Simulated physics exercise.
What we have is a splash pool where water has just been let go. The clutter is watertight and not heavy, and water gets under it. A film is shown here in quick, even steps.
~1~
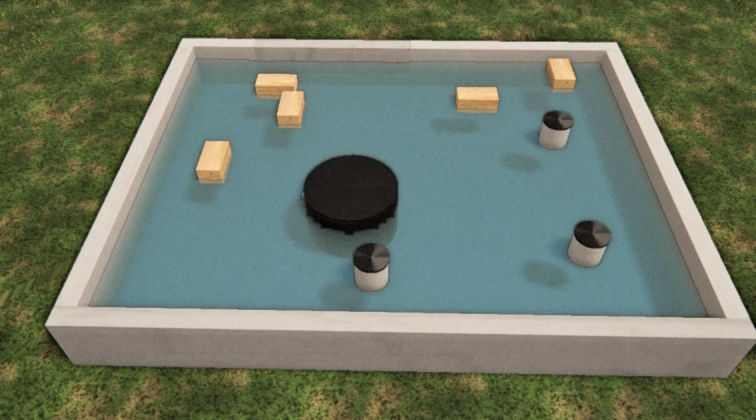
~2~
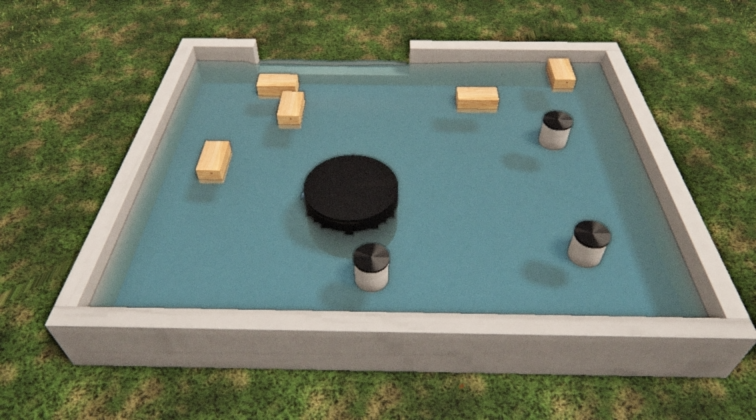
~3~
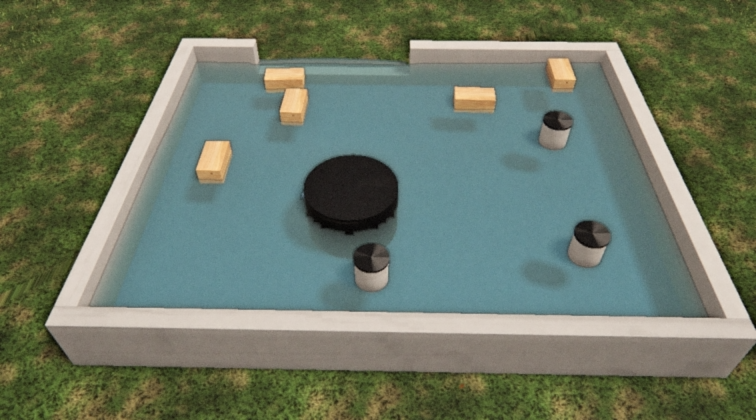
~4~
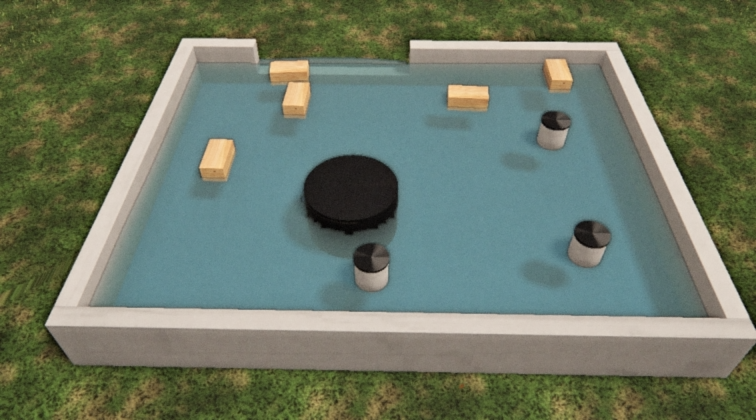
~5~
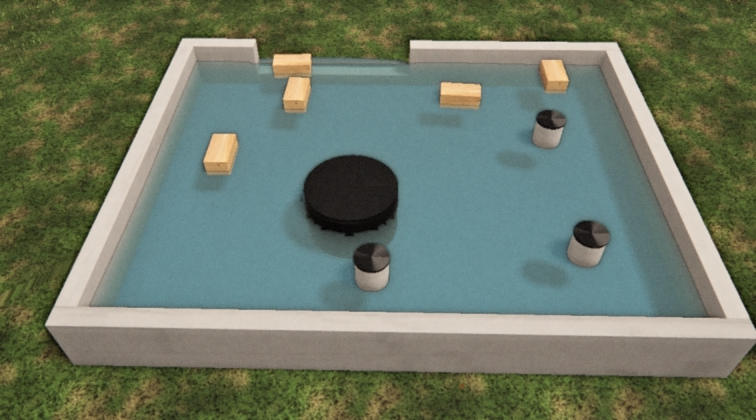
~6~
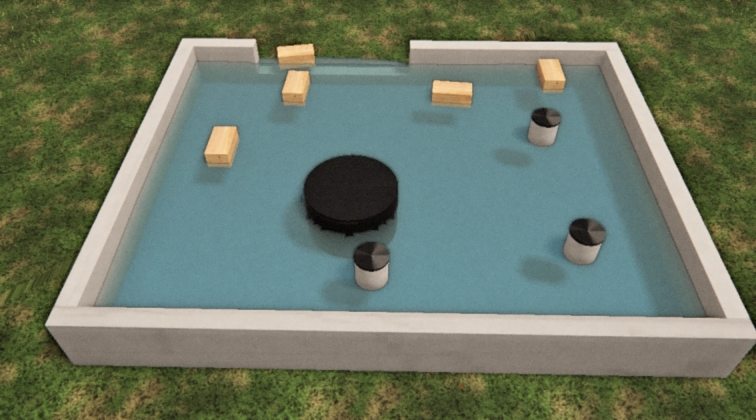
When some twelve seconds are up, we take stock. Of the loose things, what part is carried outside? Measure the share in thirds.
Middle band.
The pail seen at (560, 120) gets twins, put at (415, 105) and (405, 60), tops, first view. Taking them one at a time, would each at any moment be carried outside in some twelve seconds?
Result, as listed: Ends up outside; ends up outside.
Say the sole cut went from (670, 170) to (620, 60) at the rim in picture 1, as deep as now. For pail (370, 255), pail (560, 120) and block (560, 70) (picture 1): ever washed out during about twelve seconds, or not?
Taking them as listed: Never leaves, exits, exits.
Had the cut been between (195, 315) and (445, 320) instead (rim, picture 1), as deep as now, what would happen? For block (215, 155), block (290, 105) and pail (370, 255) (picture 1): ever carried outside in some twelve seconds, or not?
The three come to escape, no escape and escape, in that order.
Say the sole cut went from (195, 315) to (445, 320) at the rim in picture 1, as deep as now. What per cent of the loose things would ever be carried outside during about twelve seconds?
Estimate: Close to 20 per cent.
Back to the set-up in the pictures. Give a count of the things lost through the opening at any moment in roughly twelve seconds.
The figure is 3.
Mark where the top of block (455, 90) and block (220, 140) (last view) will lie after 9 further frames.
(382, 66) and (232, 116), roughly.
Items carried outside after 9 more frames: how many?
I make it 2.
A moment on, 1 of 8 are out; 7 afloat.
Next, 2 of 8 are out; 6 afloat.
Later, 3 of 8 are out; 5 afloat.
In the end, 3 of 8 are out; 5 afloat.
